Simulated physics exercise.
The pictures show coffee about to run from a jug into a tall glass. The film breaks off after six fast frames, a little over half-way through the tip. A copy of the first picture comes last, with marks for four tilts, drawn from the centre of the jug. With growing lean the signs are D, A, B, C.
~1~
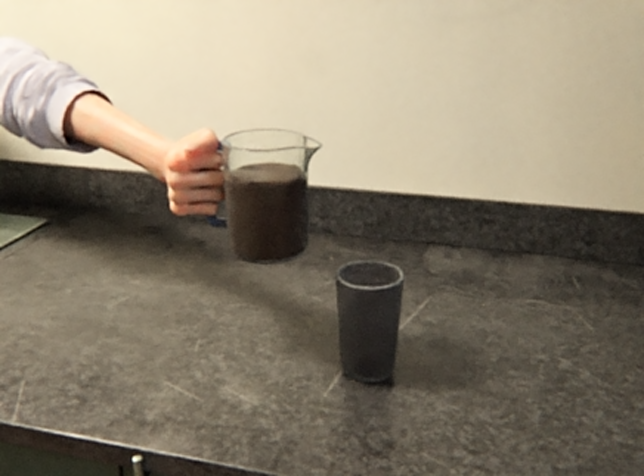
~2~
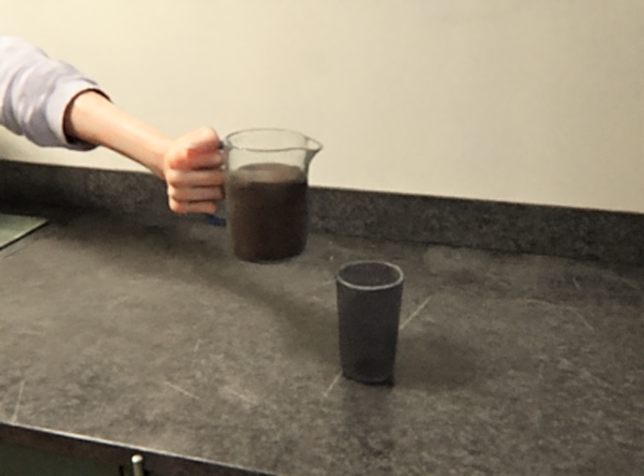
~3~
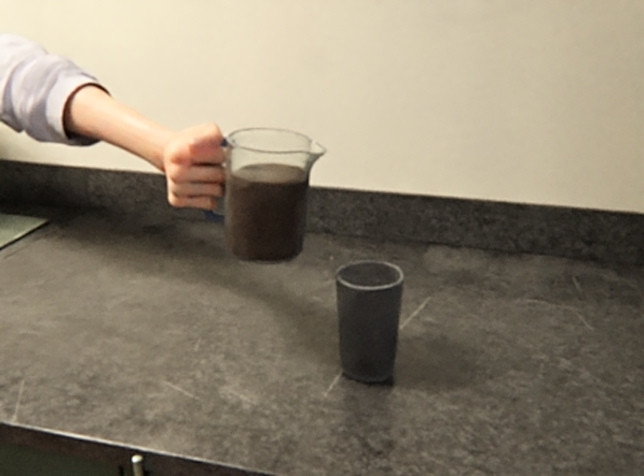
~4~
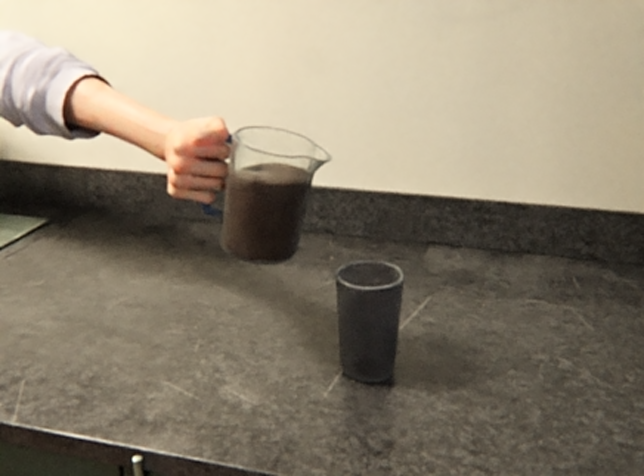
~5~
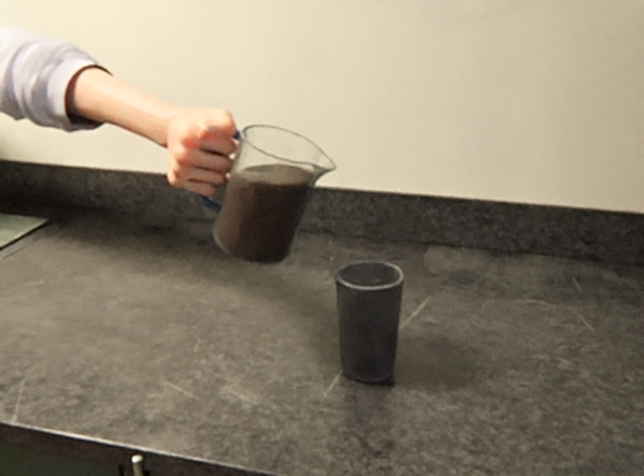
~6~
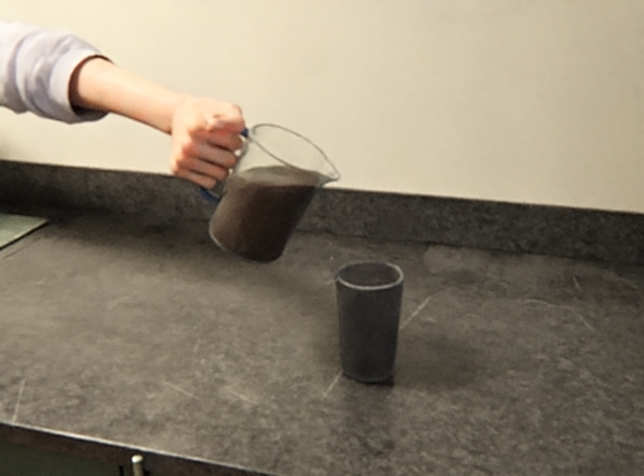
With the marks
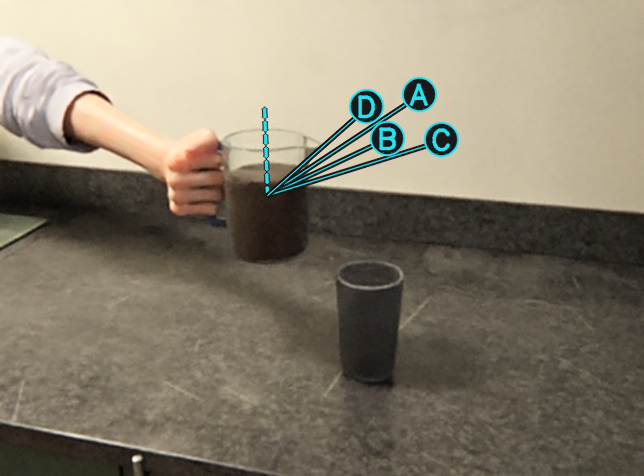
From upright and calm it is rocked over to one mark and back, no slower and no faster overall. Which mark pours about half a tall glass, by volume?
C beats the others.
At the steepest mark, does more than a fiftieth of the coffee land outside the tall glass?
No.
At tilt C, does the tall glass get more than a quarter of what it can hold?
Yes, it does.
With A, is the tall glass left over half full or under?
Under.
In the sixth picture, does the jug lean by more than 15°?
Yes.
On the marked copy, A at (405, 104); B at (372, 145); C at (425, 146); D at (354, 118).
If A is chosen, the tall glass ends with about 21 % of what it can hold.
If B is chosen, the tall glass ends with about 35 % of what it can hold.
If C is chosen, the tall glass ends with about 52 % of what it can hold.
If D is chosen, the tall glass ends with about 11 % of what it can hold.
